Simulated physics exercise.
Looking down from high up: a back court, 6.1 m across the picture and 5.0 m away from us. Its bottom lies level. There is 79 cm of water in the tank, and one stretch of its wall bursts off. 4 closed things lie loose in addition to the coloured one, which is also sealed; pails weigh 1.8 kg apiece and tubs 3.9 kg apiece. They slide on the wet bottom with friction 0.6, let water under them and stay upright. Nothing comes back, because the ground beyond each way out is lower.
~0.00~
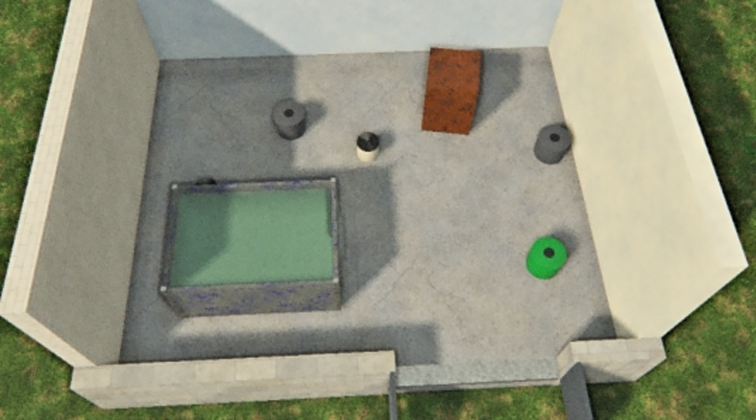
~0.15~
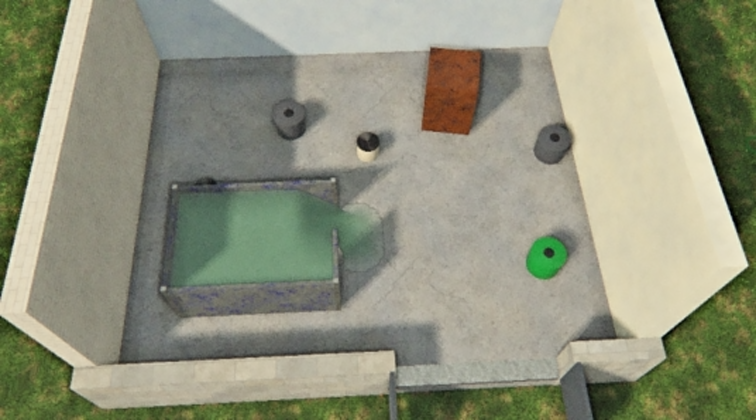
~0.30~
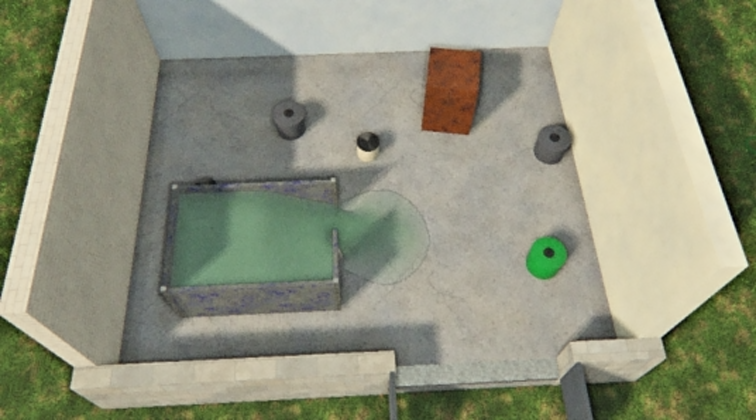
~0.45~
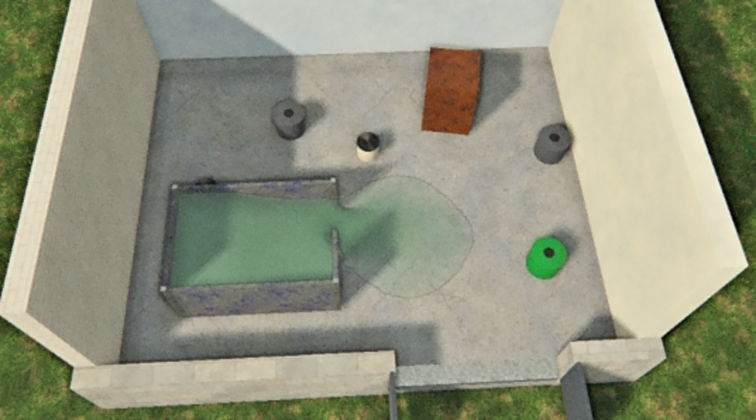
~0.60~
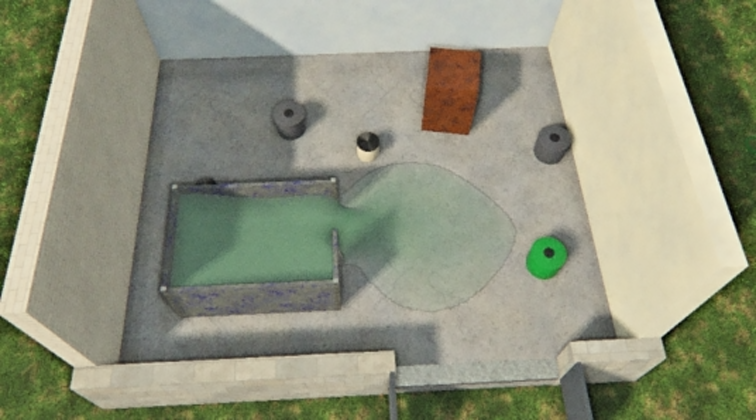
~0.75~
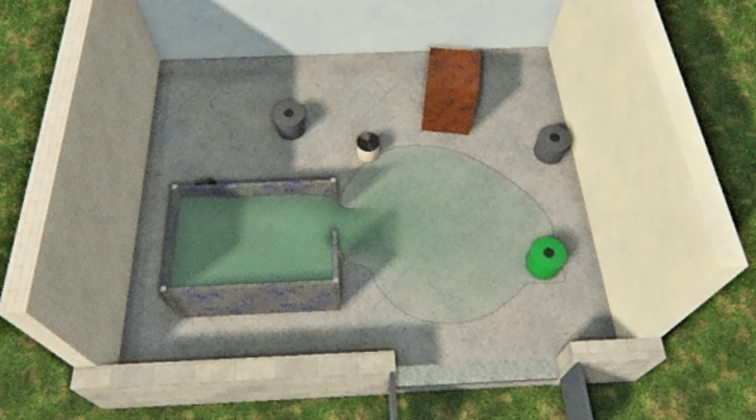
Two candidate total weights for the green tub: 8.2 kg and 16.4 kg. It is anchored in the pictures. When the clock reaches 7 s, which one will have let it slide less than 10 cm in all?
My call: Too light either way.
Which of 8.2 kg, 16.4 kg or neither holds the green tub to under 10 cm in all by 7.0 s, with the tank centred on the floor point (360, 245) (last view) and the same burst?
In that case both masses fall short.
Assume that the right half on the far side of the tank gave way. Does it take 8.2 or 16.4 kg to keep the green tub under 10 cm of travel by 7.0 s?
So only the heavier pick.
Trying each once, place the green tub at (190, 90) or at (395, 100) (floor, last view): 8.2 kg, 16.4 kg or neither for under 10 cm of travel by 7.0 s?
First spot: Needs the heavier mass; second spot: No mass works.
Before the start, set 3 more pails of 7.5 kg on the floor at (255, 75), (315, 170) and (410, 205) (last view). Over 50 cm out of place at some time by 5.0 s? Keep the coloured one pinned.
Going through them in turn, the answers are not too far, not too far and too far.
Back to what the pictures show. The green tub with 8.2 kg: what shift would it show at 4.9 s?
150 cm.
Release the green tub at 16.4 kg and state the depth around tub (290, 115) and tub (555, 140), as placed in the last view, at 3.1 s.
First roughly 0 cm, second roughly 9 cm.
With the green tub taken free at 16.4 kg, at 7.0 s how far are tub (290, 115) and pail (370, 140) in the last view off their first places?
So the first is off by 140 centimetres, the second by 5 centimetres.
After 1.4 s the green tub would be 12 cm from its start with 8.2 kg and 7 cm from its start with 16.4 kg; 7 cm of water round it then.
After 3.1 s the green tub would be 65 cm from its start with 8.2 kg and 47 cm from its start with 16.4 kg; 16 cm of water round it then.
After 4.9 s the green tub would be 161 cm from its start with 8.2 kg and 62 cm from its start with 16.4 kg; 11 cm of water round it then.
After 7.0 s the green tub would be gone out with 8.2 kg and 98 cm from its start with 16.4 kg; 8 cm of water round it then.
